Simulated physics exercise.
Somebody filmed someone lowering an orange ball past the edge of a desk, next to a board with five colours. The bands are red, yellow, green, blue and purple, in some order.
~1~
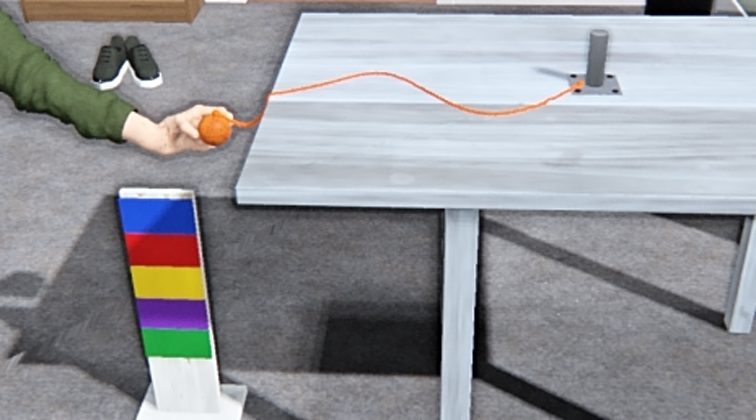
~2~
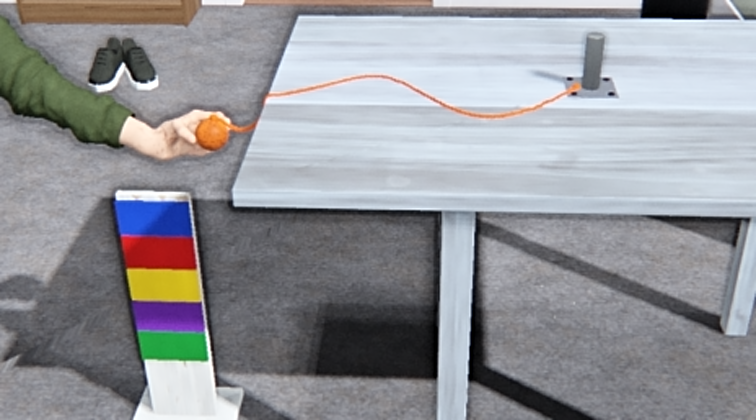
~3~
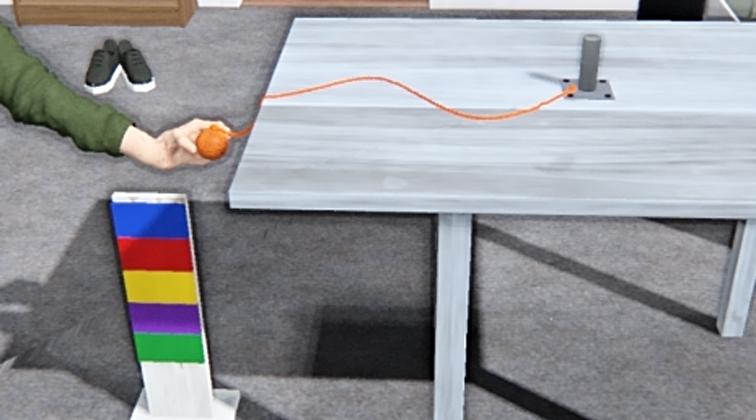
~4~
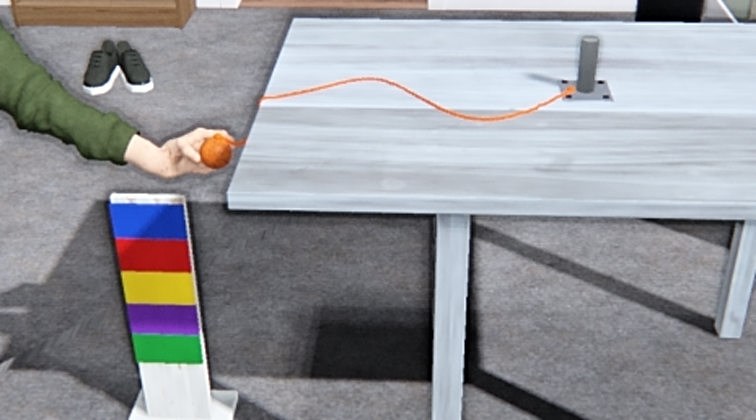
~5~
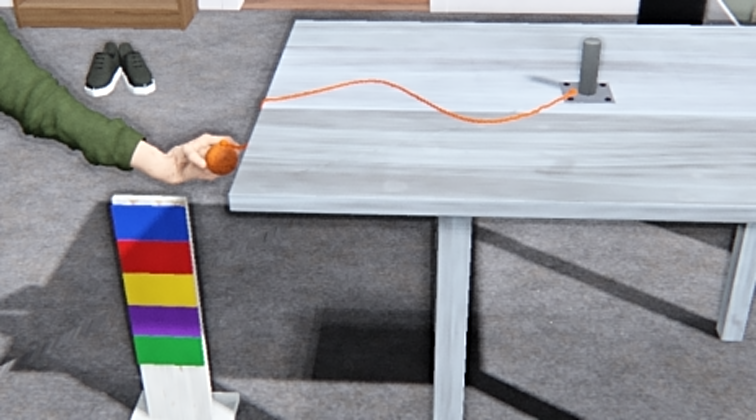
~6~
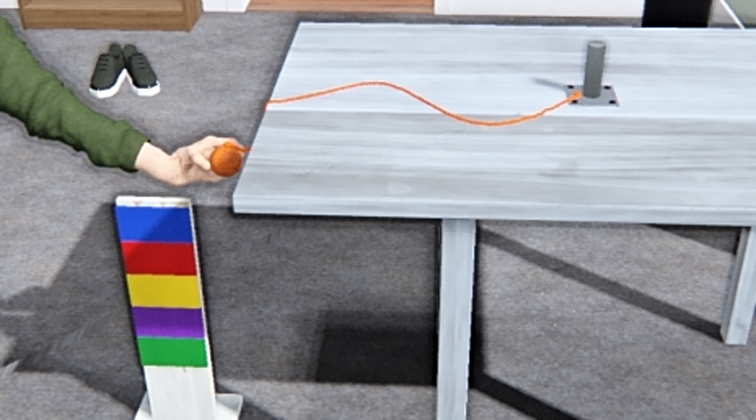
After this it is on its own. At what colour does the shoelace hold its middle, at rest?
At red.
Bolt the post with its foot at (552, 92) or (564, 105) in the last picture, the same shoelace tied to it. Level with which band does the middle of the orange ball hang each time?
Taking them in turn: Yellow; yellow.
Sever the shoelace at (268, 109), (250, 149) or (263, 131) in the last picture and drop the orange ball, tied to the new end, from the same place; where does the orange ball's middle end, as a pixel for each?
About (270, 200), (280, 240) and (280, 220).
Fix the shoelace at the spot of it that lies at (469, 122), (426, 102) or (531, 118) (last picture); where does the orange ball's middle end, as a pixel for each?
Try by try, around (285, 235), (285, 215) and (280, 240).
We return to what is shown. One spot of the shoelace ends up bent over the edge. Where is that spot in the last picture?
That spot is around (342, 88).
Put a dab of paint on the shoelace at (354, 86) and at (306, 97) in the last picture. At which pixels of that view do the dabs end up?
Near (281, 104) and (268, 146).
Soon after, ball near (241, 248); level with red.
After that, ball near (307, 249); level with red.
And then, ball near (260, 259); level with red.
In the end, ball near (270, 259); level with red. Its centre hangs level with the red band.
